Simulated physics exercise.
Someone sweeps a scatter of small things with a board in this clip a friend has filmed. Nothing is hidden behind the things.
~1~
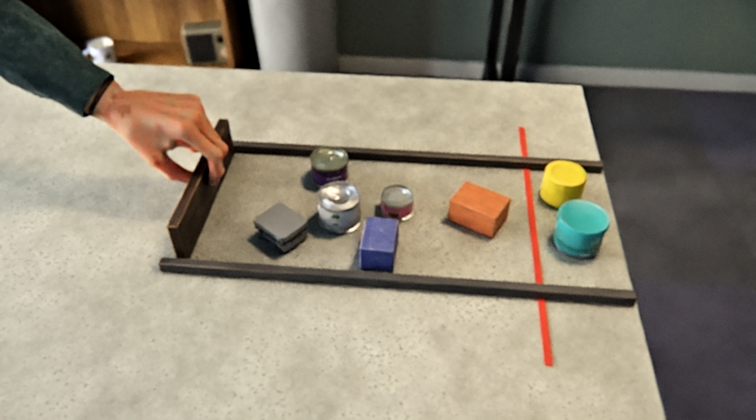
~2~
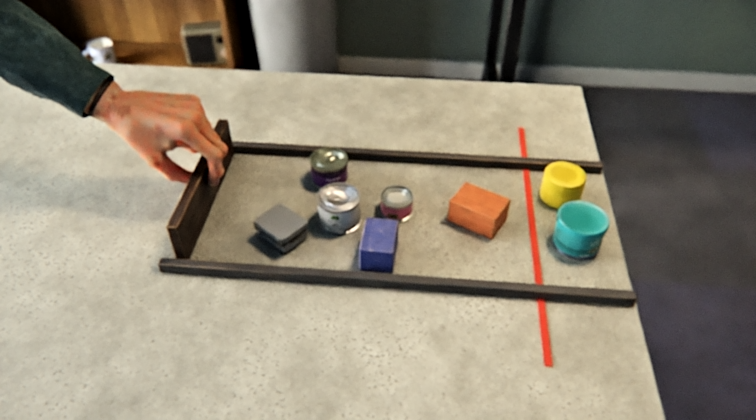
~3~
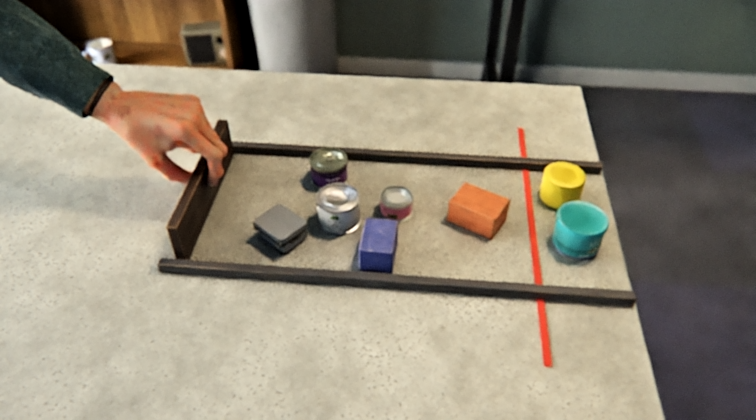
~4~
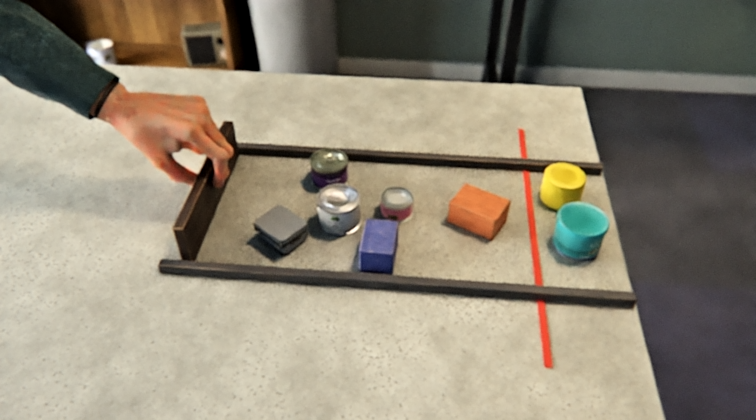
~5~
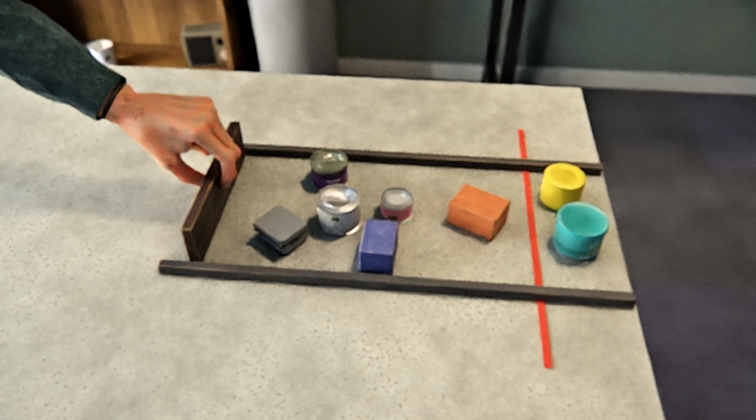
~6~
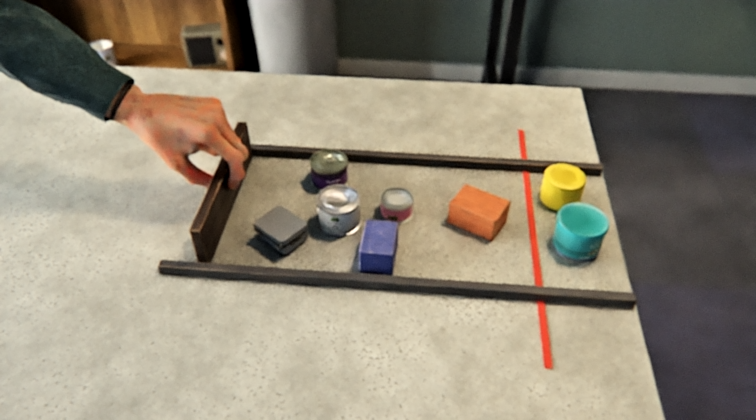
In the video, a hand slides a dark board slightly to the right between two rails on a table, while the grey case, tins, blue and orange blocks, yellow lid and turquoise pot stay still near a red tape line.
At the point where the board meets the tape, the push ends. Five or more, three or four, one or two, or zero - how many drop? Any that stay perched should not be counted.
Looks like just one, maybe two go over the edge.
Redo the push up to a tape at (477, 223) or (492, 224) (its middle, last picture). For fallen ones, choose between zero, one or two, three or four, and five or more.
For each place: Not one; none at all.
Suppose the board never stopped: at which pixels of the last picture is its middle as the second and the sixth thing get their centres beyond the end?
For the first, roughly (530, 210); for the next, roughly (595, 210).
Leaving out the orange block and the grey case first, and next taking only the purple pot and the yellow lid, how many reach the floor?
The answer is 0 and then 1.
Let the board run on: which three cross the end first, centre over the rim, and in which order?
Ranked earliest first, the turquoise pot comes before the yellow lid, which comes before the orange block.
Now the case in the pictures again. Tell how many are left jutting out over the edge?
My count gives 2.
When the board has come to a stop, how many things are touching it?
I count 3 of them.
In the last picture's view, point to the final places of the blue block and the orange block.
First (599, 254), then (611, 223).
Soon after, none off yet; turquoise pot at rest near (580, 232); yellow lid at rest near (563, 187); orange block at rest near (479, 212).
Then, none off yet; turquoise pot at rest near (580, 232); yellow lid at rest near (563, 187); orange block moved a little near (502, 215).
Further on, none off yet; turquoise pot moved about its own width near (611, 239); yellow lid moving near (572, 188); orange block moved well along near (564, 220).
At rest, the number that fall off is one or two; fallen, turquoise pot.
